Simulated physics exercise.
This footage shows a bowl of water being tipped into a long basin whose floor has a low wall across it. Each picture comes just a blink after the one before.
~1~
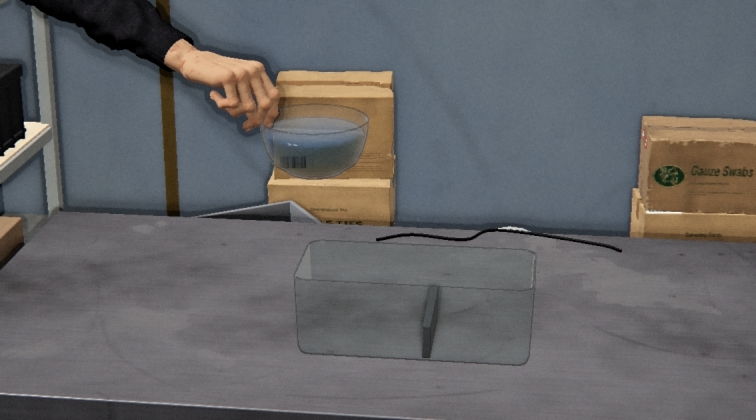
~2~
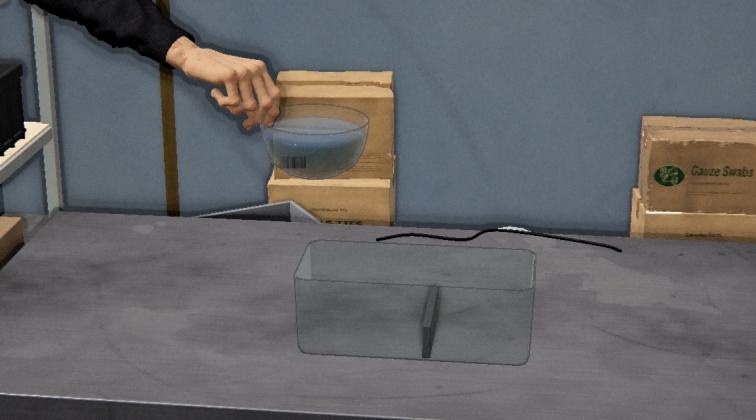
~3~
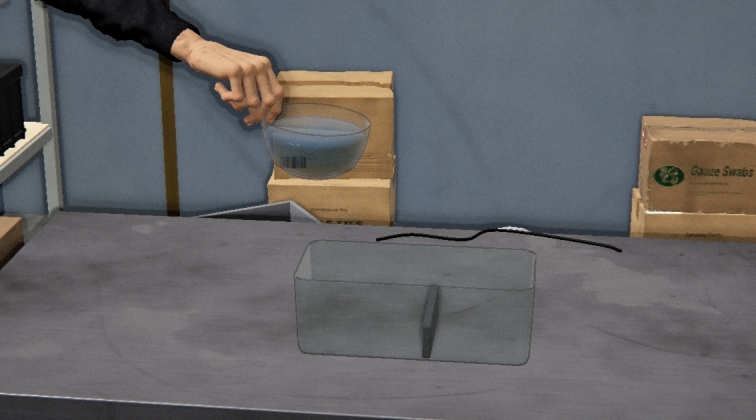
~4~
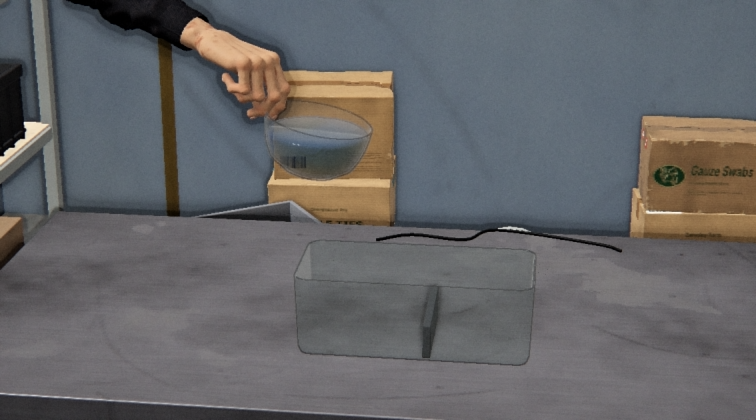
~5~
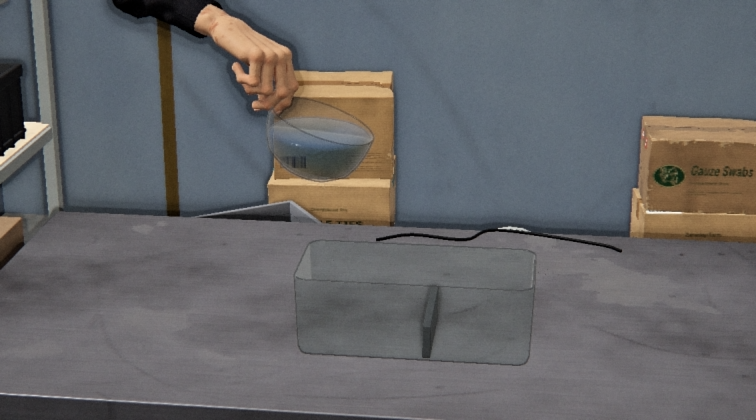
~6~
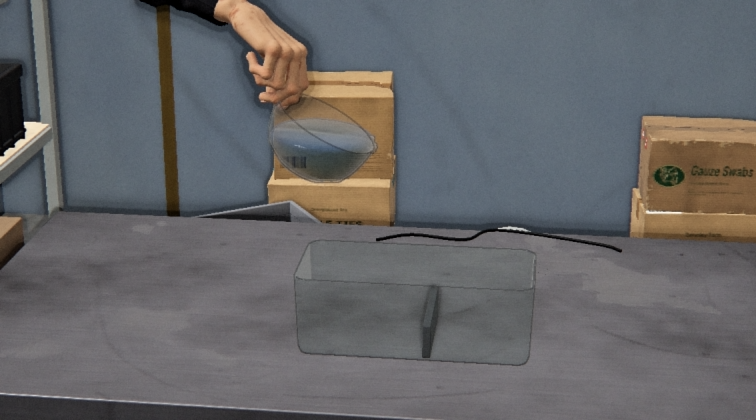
At a dark worktop against a blue wall with cardboard boxes behind, a hand holds a clear bowl of bluish water above a long transparent basin with a low wall across its floor. The bowl starts level, then the hand rises and tilts it rightward, slowly at first and then more steeply, until the water reaches its lowered right edge.
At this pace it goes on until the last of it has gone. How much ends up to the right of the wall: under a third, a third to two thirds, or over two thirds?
Low range.
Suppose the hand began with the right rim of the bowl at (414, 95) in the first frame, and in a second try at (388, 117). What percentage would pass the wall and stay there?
It would come to near 90 per cent, and then near 55 per cent.
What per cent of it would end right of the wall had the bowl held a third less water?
It would be somewhere near 5 %.
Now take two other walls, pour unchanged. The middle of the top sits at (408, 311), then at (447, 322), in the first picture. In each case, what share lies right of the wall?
Around 60 per cent for the first, around 20 per cent for the second.
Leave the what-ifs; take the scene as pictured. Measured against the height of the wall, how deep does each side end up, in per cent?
I get 50 % for the left and 10 % for the right.
A moment on, the bowl is tipped on its side and 29 per cent is still to pour, 15 is left of the wall and 4 right of it.
Next, the bowl is tipped on its side and 5 per cent is still to pour, 67 is left of the wall and 18 right of it.
Then the bowl is tipped on its side and 0 per cent is still to pour, 78 is left of the wall and 17 right of it.
Later the bowl is tipped on its side and 0 per cent is still to pour, 80 is left of the wall and 18 right of it.
In the end 80 per cent lies left of the wall, 18 right of it and 2 outside.
